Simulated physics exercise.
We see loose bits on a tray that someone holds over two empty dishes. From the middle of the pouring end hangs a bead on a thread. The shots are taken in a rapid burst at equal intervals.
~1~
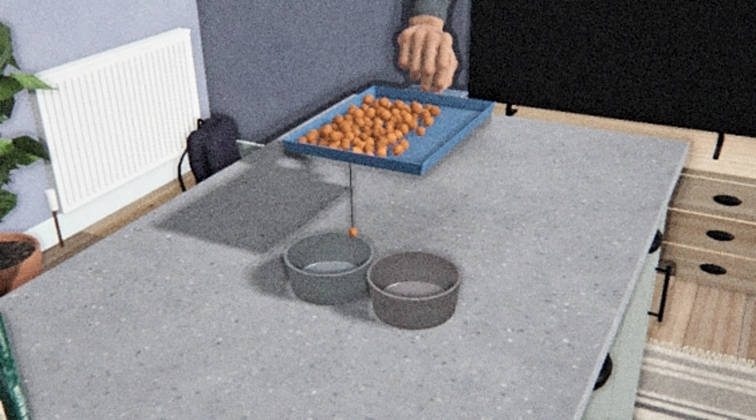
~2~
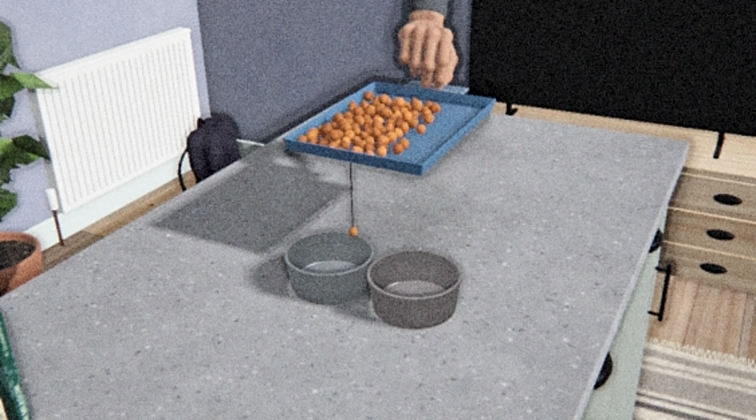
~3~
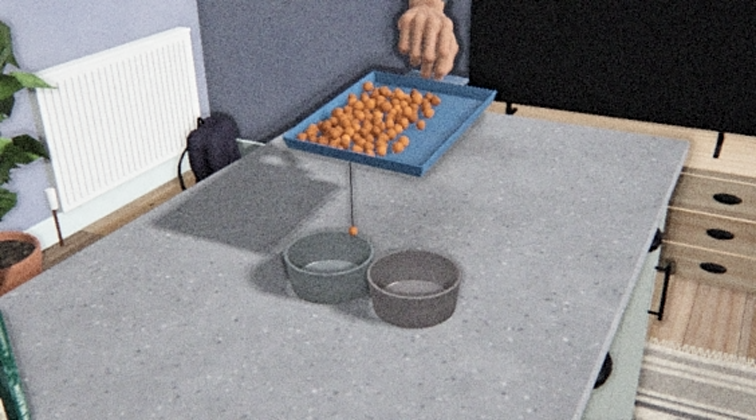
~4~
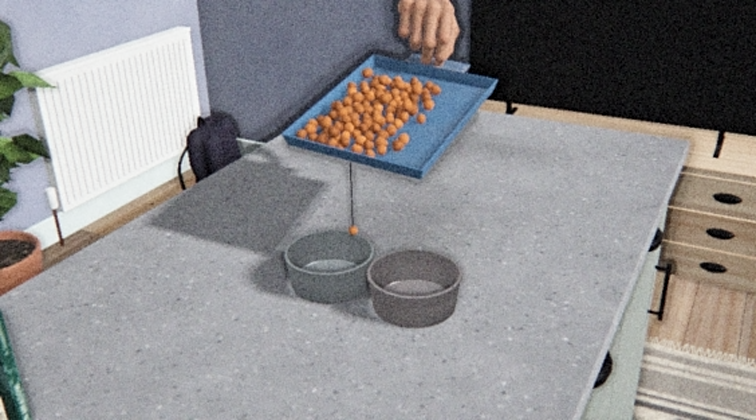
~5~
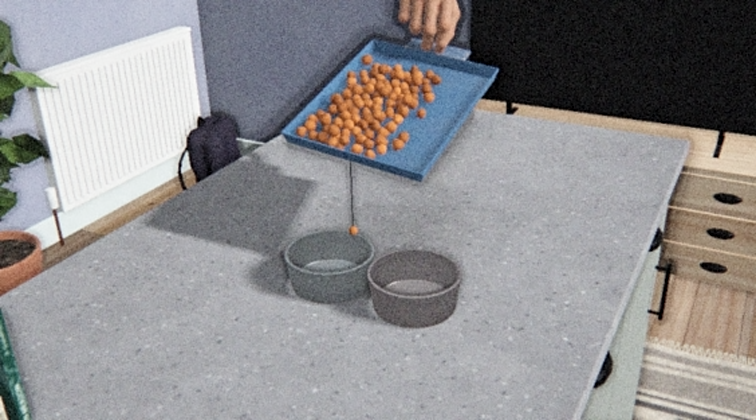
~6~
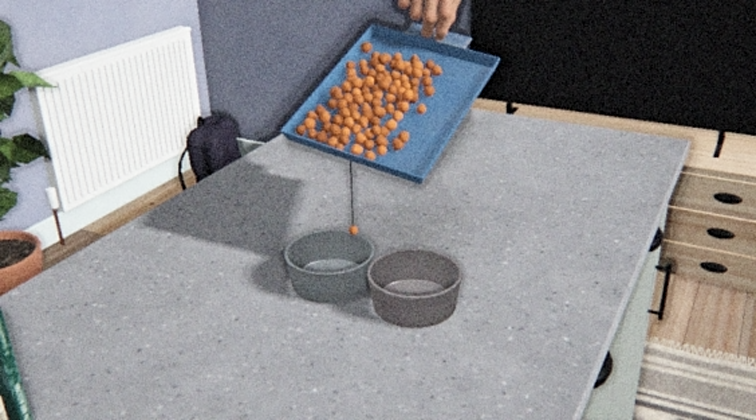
The footage shows a hand gripping a blue tray of orange-brown coated peanuts above two empty round dishes on a grey speckled counter, steadily raising the far end while the near edge gradually slants lower toward the right corner.
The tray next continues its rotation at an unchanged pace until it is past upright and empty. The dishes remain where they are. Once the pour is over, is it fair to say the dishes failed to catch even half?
No, they caught more than half.
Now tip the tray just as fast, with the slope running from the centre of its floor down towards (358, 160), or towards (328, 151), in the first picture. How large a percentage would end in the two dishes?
60 % and 40 %.
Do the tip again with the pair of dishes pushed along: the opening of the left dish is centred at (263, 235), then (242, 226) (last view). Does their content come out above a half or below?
The dishes end up with the lesser share in the first try and the lesser share in the second.
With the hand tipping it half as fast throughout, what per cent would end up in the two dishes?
That works out at about 80 percent.
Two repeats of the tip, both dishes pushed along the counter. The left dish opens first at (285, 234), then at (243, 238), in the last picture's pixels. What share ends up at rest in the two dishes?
You'd get 30 in a hundred first and 30 in a hundred after that.
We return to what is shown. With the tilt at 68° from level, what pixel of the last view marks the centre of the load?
The load is centred about (385, 130).
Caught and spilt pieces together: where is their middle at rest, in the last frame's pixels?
Around (397, 295).
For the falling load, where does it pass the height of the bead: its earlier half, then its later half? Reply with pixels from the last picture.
Roughly (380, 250) first, then roughly (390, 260).
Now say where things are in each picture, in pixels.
Corners of the pouring end at (287, 139) and (420, 163), level; middle of the load at (378, 124), coated peanuts; left dish at (307, 286); right dish at (394, 310); bead on its thread at (353, 232), in the first frame.
Corners of the pouring end at (288, 138) and (421, 163), level; middle of the load at (379, 122), in the second frame.
Corners of the pouring end at (287, 136) and (420, 165), tipped barely, lowest at the right corner; middle of the load at (378, 117), in the third frame.
Corners of the pouring end at (287, 133) and (421, 167), tipped a little, lowest at the right corner; middle of the load at (378, 109), in the fourth frame.
Corners of the pouring end at (286, 131) and (421, 171), tipped clearly, lowest at the right corner; middle of the load at (378, 102), in the fifth frame.
Corners of the pouring end at (286, 129) and (421, 174), tipped clearly, lowest at the right corner; middle of the load at (378, 96); left dish at (308, 284); right dish at (395, 308), in the sixth frame.
Soon, tray tipped steeply; most on the tray; a small part in the right dish; a stray few in the left dish; a small part in the air.
A while on, tray tipped past a quarter turn; most on the tray; a small part in the right dish; a stray few in the left dish; a stray few outside both; a small part in the air.
Towards the end, tray tipped past a quarter turn; about half in the right dish; about a quarter in the left dish; about a quarter outside both.
Finally, tray tipped past a quarter turn; about half in the right dish; about a quarter in the left dish; about a quarter outside both.
